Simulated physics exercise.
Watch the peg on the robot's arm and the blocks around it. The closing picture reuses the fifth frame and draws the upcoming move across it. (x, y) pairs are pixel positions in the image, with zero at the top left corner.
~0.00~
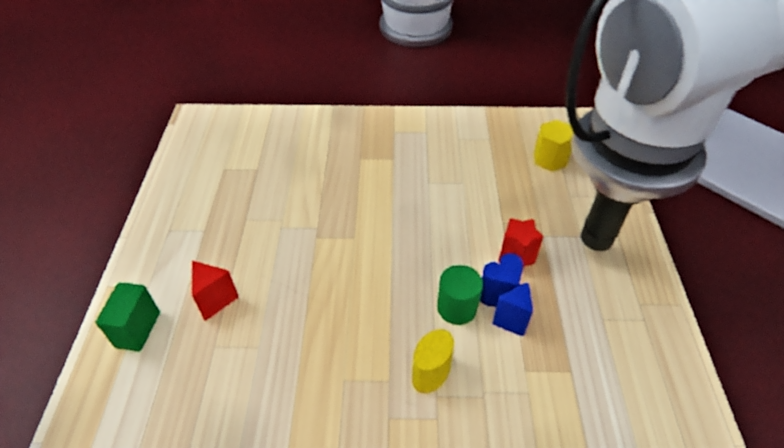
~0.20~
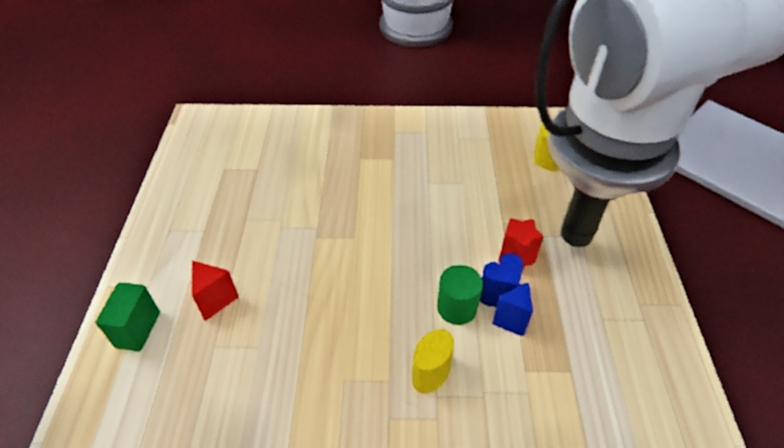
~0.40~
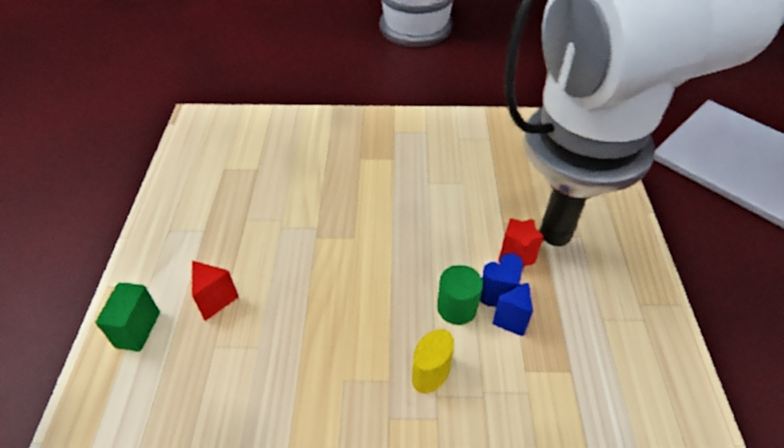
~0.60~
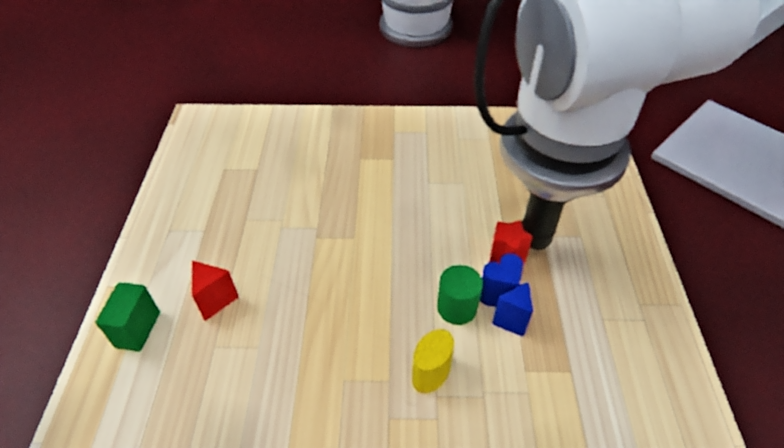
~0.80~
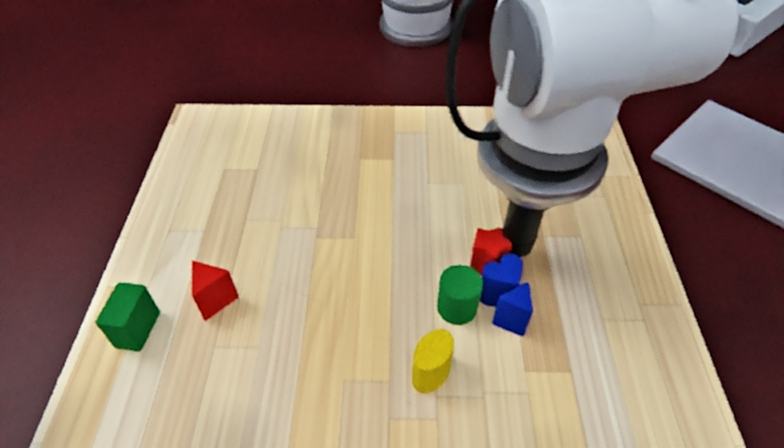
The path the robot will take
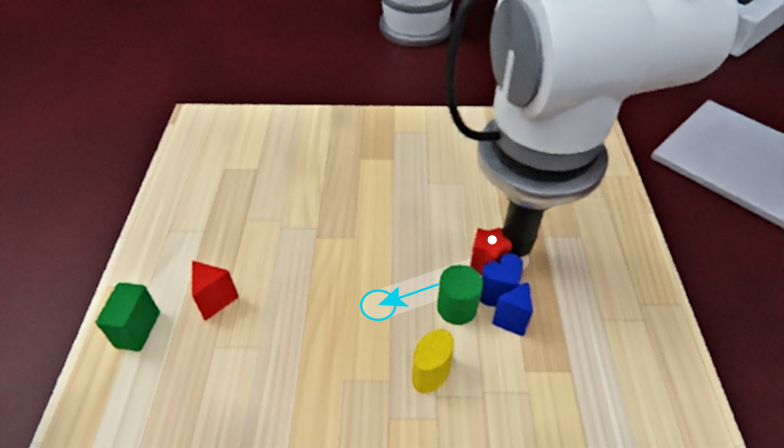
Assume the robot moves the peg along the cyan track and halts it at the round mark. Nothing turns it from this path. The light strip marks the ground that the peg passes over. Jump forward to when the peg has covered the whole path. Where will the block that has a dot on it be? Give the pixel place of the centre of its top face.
The middle of its upper face will lie at (345, 287).
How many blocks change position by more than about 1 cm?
It should be two, as far as I can tell.
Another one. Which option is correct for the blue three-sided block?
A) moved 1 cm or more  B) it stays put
Answer: B.
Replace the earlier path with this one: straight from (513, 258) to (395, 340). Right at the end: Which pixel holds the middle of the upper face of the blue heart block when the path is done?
Its top centre is at about (489, 297).
The line goes in a line from (513, 258) to (378, 305); the dot is on the red star-shaped block.
What follows on the original path. One third of the way, peg (472, 261); green circle (451, 290); red star-shaped block (445, 255).
Two thirds of the way, peg (425, 277); green circle (448, 291); red star-shaped block (395, 271).
At the end, peg (378, 292); green circle (448, 291); red star-shaped block (345, 287); blue heart block unmoved; blue three-sided block unmoved.
